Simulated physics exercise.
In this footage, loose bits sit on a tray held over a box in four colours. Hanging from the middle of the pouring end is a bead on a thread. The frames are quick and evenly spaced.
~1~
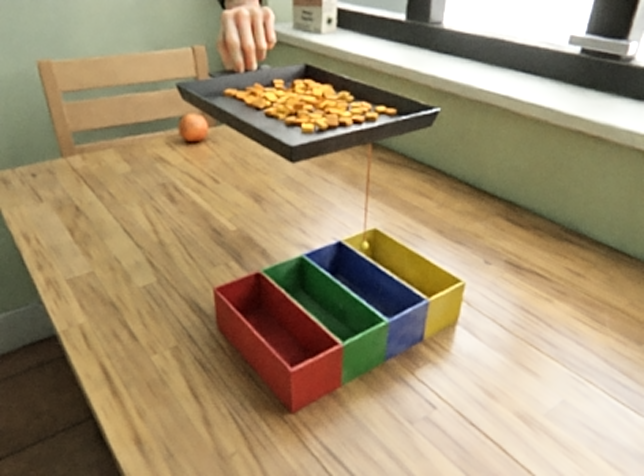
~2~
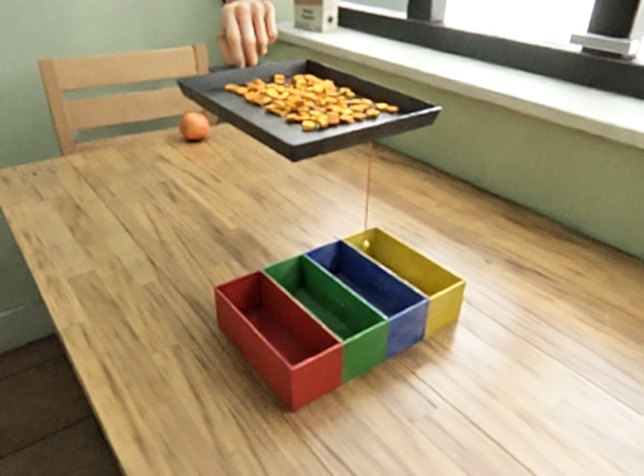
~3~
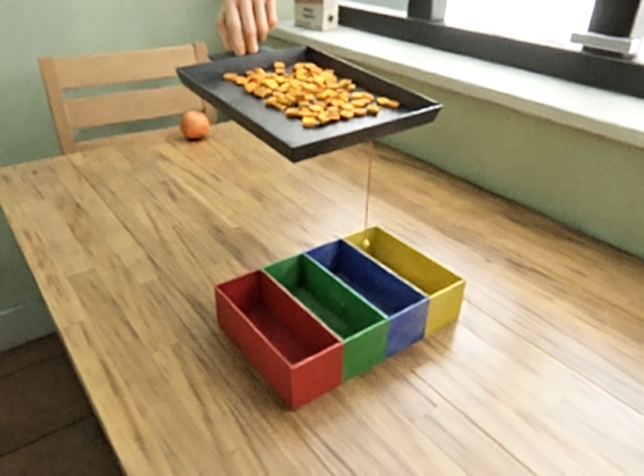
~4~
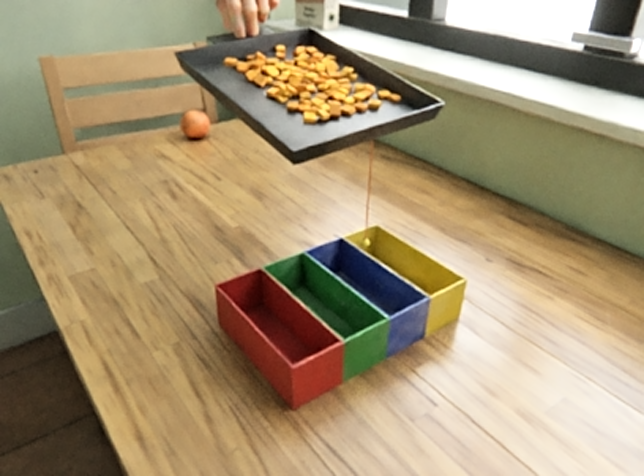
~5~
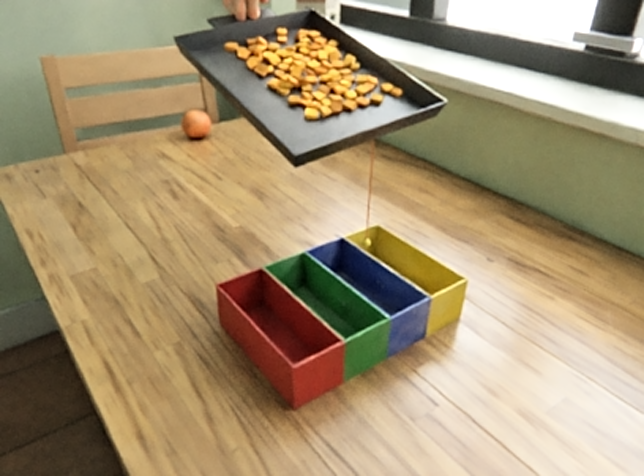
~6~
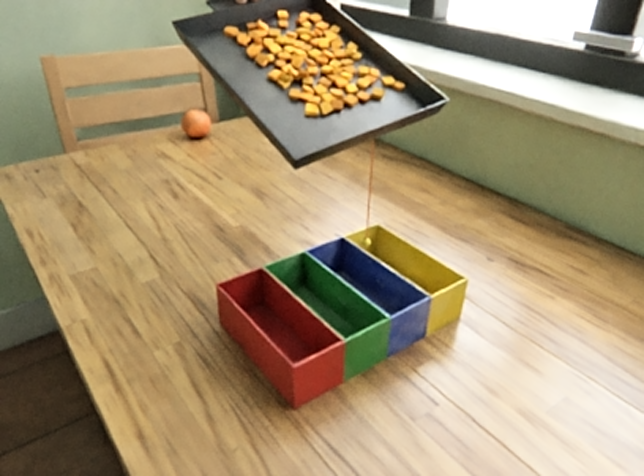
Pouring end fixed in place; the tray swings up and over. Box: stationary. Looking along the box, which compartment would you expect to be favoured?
I would expect the green compartment to be favoured.
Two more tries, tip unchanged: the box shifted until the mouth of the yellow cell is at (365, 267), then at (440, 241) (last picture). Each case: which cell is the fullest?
First: Blue. Second: The red one.
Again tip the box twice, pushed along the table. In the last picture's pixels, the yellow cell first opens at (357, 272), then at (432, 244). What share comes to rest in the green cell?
Trial 1 10%, trial 2 40%.
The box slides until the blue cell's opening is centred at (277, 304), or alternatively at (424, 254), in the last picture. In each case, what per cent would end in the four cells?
The first comes to 70 percent and the second to 70 percent.
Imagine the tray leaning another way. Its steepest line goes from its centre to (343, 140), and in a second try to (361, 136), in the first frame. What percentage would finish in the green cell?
Well, 30 percent for one and then 10 percent for the other.
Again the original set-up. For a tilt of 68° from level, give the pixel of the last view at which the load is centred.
The middle of the pieces sits at roughly (341, 134).
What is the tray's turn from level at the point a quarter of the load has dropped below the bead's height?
It sits at roughly 90°.
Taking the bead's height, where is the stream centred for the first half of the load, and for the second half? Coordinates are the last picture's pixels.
The first part passes (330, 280); everything after passes (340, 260).
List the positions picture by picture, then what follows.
The first picture shows corners of the pouring end (292, 143) and (434, 108), level; middle of the load (309, 100), small crackers; bead on its thread (364, 246); red cell (317, 374); green cell (365, 349); blue cell (407, 327); yellow cell (445, 307).
The second picture shows corners of the pouring end (293, 142) and (435, 107), level; middle of the load (310, 96).
The third picture shows corners of the pouring end (294, 144) and (436, 104), tipped barely, lowest at the left corner; middle of the load (310, 88).
The fourth picture shows corners of the pouring end (295, 147) and (438, 102), tipped a little, lowest at the left corner; middle of the load (311, 77).
The fifth picture shows corners of the pouring end (296, 150) and (440, 100), tipped clearly, lowest at the left corner; middle of the load (313, 66).
The sixth picture shows corners of the pouring end (297, 154) and (442, 98), tipped clearly, lowest at the left corner; middle of the load (315, 54); red cell (319, 371); green cell (367, 346); blue cell (409, 323); yellow cell (447, 303).
Just after the last frame, tray tipped steeply; almost all on the tray; about a tenth falling or outside the box.
A moment on, tray tipped past a quarter turn; roughly a quarter on the tray; roughly a third in the green cell; about a tenth in the blue cell; about a tenth in the red cell; just a few in the yellow cell; roughly a quarter falling or outside the box.
Further on, tray tipped past a quarter turn; roughly half in the green cell; roughly a third in the blue cell; about a tenth in the red cell; about a tenth in the yellow cell; just a few falling or outside the box.
When it is over, tray tipped past a quarter turn; roughly half in the green cell; roughly a third in the blue cell; about a tenth in the red cell; about a tenth in the yellow cell; just a few outside the box.
